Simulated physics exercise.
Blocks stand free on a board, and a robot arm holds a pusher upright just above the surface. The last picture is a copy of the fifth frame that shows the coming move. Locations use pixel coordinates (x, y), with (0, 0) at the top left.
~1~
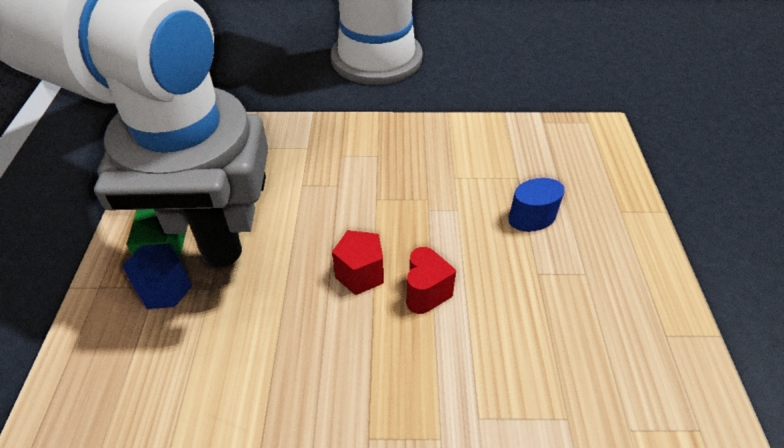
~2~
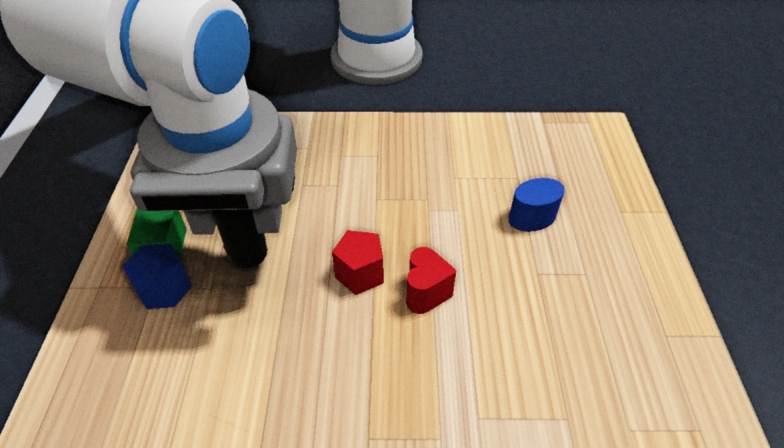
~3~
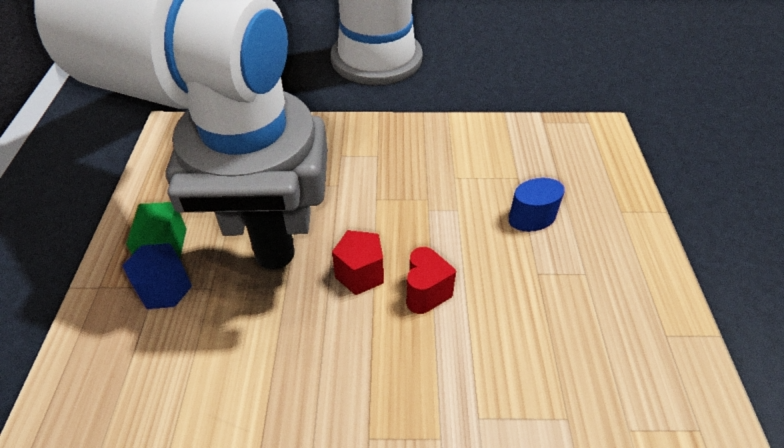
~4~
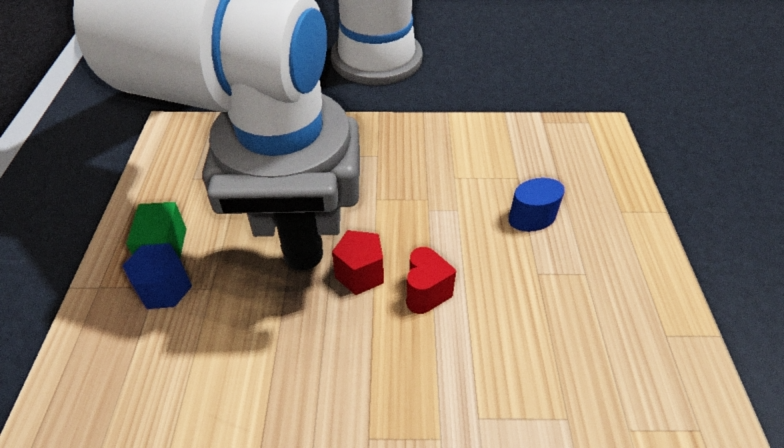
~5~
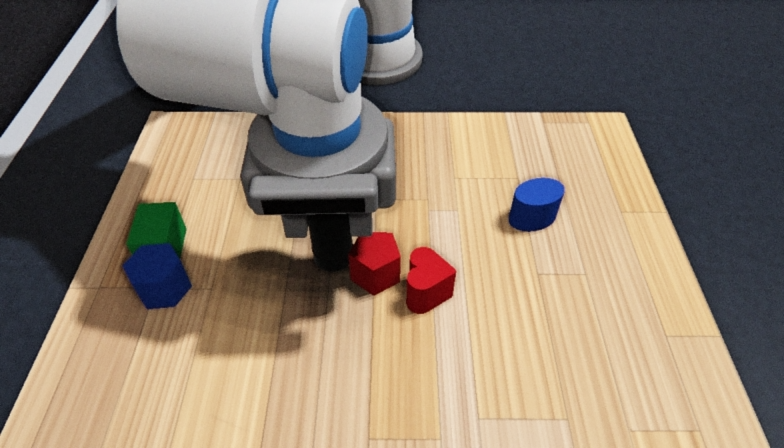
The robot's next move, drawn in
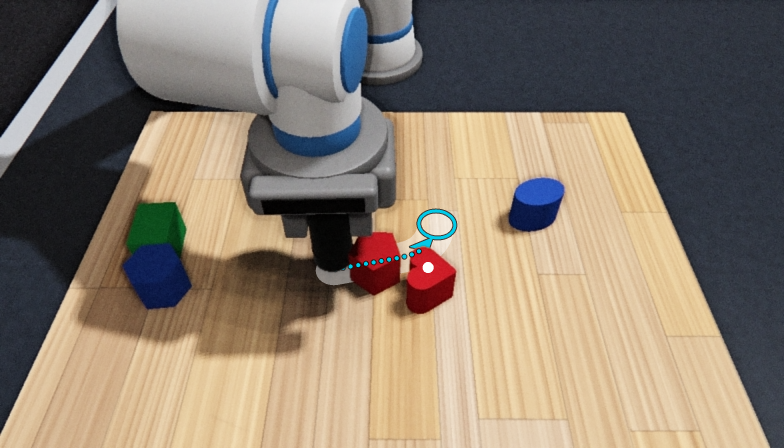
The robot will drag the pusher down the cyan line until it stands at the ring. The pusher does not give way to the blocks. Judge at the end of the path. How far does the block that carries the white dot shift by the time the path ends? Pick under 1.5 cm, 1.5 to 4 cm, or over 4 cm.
The displacement of the block that carries the white dot is 1.5-4 cm.
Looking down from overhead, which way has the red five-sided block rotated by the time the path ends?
It ends up turned clockwise.
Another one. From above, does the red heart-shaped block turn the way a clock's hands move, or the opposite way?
Viewed from the top, it goes clockwise.
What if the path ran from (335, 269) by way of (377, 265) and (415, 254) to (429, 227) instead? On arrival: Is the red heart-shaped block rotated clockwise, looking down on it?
The answer is yes.
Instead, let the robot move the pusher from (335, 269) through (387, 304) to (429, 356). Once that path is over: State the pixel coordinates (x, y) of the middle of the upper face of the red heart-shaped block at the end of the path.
By then it is at (476, 269).
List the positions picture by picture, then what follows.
In the first picture, pusher's lower end at (223, 253); red five-sided block at (359, 248); red heart-shaped block at (428, 268); blue oval block at (540, 191).
In the second picture, pusher at (248, 254); blocks still.
In the third picture, pusher at (275, 255); blocks still.
In the fourth picture, pusher at (304, 256); blocks still.
In the fifth picture, pusher at (334, 257); red five-sided block at (375, 248); red heart-shaped block at (428, 268); blue oval block at (540, 191).
Drawn move, from (335, 269) over (378, 262) and (419, 251) to (437, 224); the dot is on the red heart-shaped block.
The first path, step by step. One third of the way, pusher at (378, 249); red five-sided block at (421, 242); red heart-shaped block at (447, 269), turned 55° clockwise.
Two thirds of the way, pusher at (420, 239); red five-sided block at (462, 238), turned 20° clockwise; red heart-shaped block at (458, 274), turned 70° clockwise.
At the end, pusher at (438, 212); red five-sided block at (464, 238), turned 25° clockwise; red heart-shaped block at (458, 274), turned 70° clockwise; blue oval block still.
